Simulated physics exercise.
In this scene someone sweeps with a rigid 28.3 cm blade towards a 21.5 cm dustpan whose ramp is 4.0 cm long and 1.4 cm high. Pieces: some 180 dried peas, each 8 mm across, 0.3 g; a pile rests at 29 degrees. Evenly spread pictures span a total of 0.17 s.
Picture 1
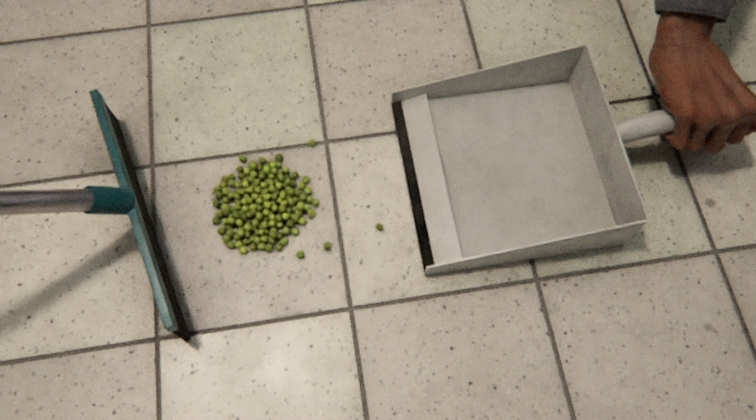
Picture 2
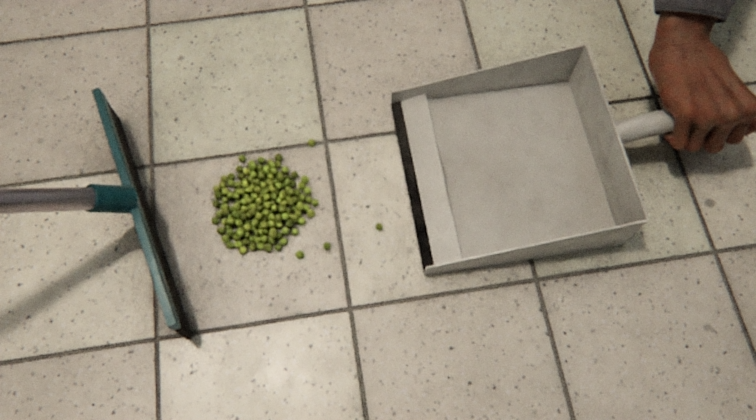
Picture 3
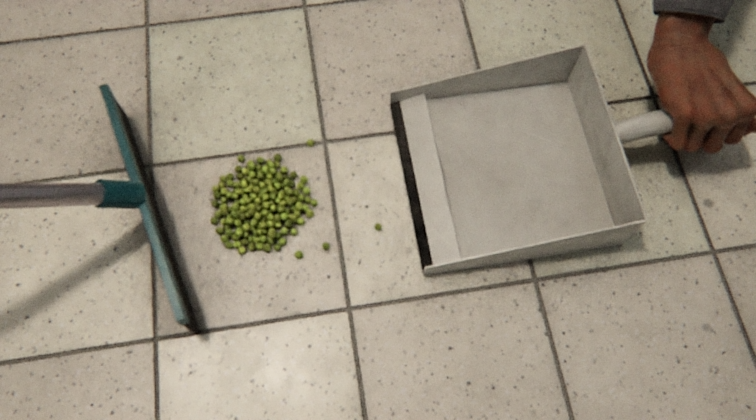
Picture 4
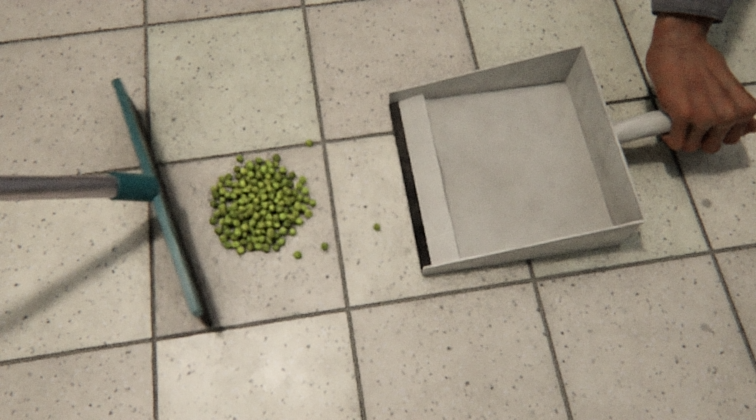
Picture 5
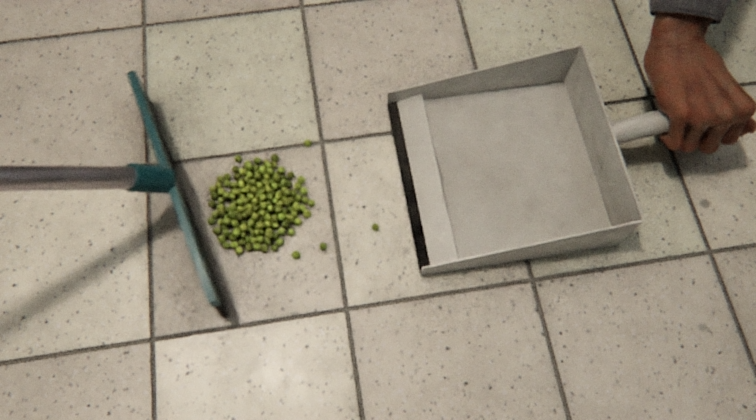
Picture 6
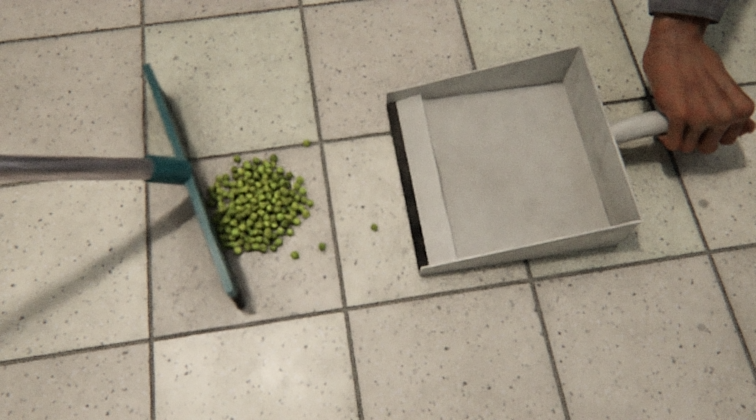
A teal blade slides right across the tiles and reaches a pile of green peas.
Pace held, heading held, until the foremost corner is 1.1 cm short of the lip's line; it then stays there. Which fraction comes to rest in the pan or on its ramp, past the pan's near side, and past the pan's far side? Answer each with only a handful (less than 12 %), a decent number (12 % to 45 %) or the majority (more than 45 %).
Pan: A decent number; near side: Only a handful; far side: A decent number.
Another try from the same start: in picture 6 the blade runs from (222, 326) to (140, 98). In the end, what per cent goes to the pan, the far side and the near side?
That ends as pan 5, far 10, and near 0.
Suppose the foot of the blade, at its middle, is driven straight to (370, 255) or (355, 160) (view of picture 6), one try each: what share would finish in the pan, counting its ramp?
Some 5 and 15 per cent.
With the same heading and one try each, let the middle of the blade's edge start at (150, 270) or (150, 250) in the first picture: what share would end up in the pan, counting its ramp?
The two tries give some 15 % and some 15 %.
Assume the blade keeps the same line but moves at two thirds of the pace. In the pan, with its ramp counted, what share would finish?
About 20 %.
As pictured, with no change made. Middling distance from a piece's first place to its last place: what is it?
It works out to some 18 cm.
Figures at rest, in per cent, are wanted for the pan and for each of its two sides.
Pan 20, near side 0, far side 20.
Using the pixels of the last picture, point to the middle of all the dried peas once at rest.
About (391, 141).
Then, 0.17 s after the last picture, middle of the blade 13 cm from the lip; 0 % over the lip, far side 0 %, near side 0 %.
Then, 0.29 s after the last picture, middle of the blade 7 cm from the lip; 0 % over the lip, far side 10 %, near side 0 %.
Then, 0.53 s after the last picture, middle of the blade 5 cm from the lip; 20 % over the lip, far side 20 %, near side 0 %.
In the end, pan 20 %, near side 0 %, far side 20 %, in front of the lip or behind the blade 60 %.
